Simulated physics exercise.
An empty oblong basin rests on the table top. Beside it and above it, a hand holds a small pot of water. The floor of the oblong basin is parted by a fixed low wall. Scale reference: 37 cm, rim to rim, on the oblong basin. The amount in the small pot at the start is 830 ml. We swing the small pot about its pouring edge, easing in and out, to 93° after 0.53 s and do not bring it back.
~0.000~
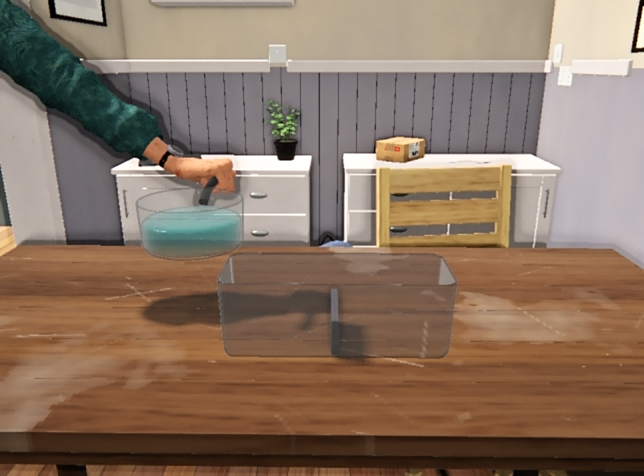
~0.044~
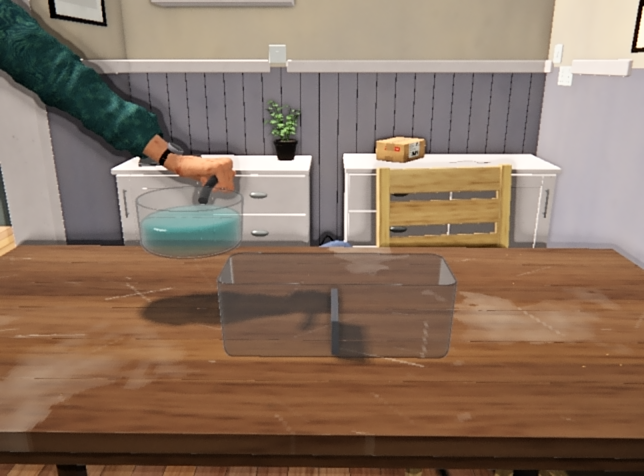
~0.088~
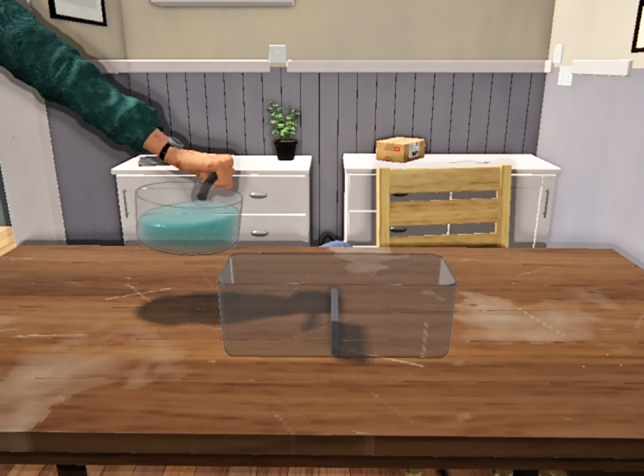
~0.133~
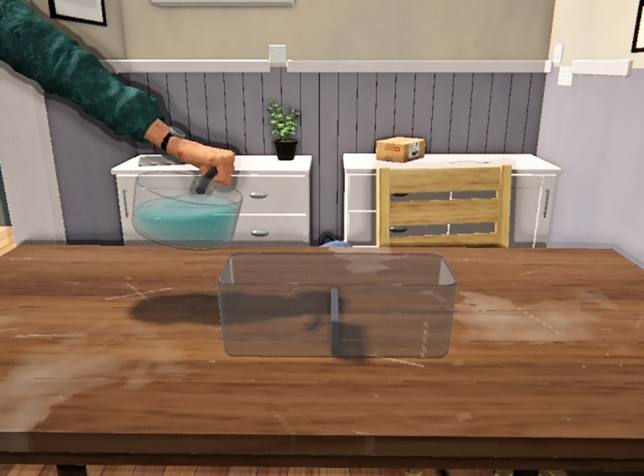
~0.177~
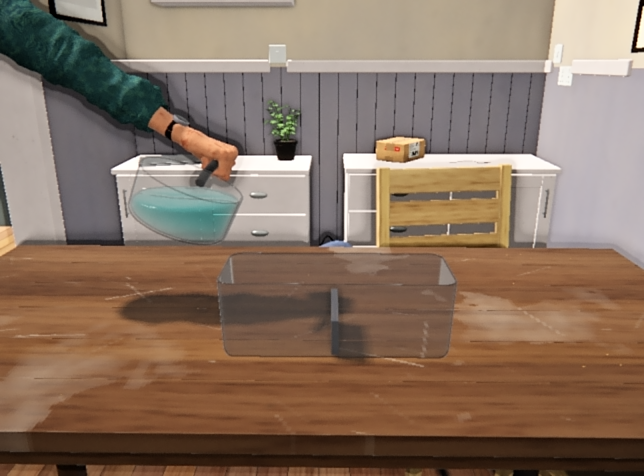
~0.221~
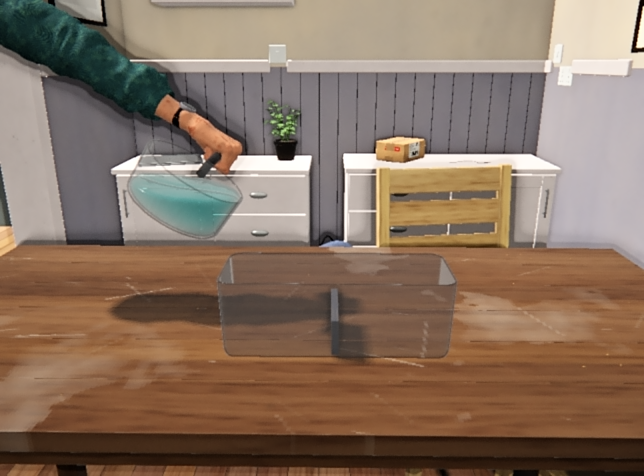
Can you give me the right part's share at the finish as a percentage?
Sure, about 20 percent.
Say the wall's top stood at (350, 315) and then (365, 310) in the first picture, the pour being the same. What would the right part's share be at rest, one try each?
15 per cent first, 10 per cent second.
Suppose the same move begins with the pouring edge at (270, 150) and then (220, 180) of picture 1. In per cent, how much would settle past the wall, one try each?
I'd say 65 percent on the first go, 5 percent on the next.
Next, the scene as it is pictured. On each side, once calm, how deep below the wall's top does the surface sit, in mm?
About 34 mm left, about 54 mm right.
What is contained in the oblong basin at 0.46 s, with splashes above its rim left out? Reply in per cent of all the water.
The basin holds roughly 3 in a hundred parts at that moment.
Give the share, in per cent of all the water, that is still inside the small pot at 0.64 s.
Some 10 per cent.
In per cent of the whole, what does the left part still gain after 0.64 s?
Around 16 in a hundred.
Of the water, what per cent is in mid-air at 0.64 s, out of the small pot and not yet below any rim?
Airborne fraction: Approx. 22 %.
After 0.46 s the tilt is 89° and 50 per cent is still to pour, 3 is left of the wall and 0 right of it.
After 0.64 s the tilt is 93° and 9 per cent is still to pour, 57 is left of the wall and 12 right of it.
After 0.83 s the tilt is 93° and 3 per cent is still to pour, 65 is left of the wall and 17 right of it.
After 1.03 s the tilt is 93° and 1 per cent is still to pour, 71 is left of the wall and 20 right of it.
In the end 73 per cent lies left of the wall, 20 right of it and 6 outside.
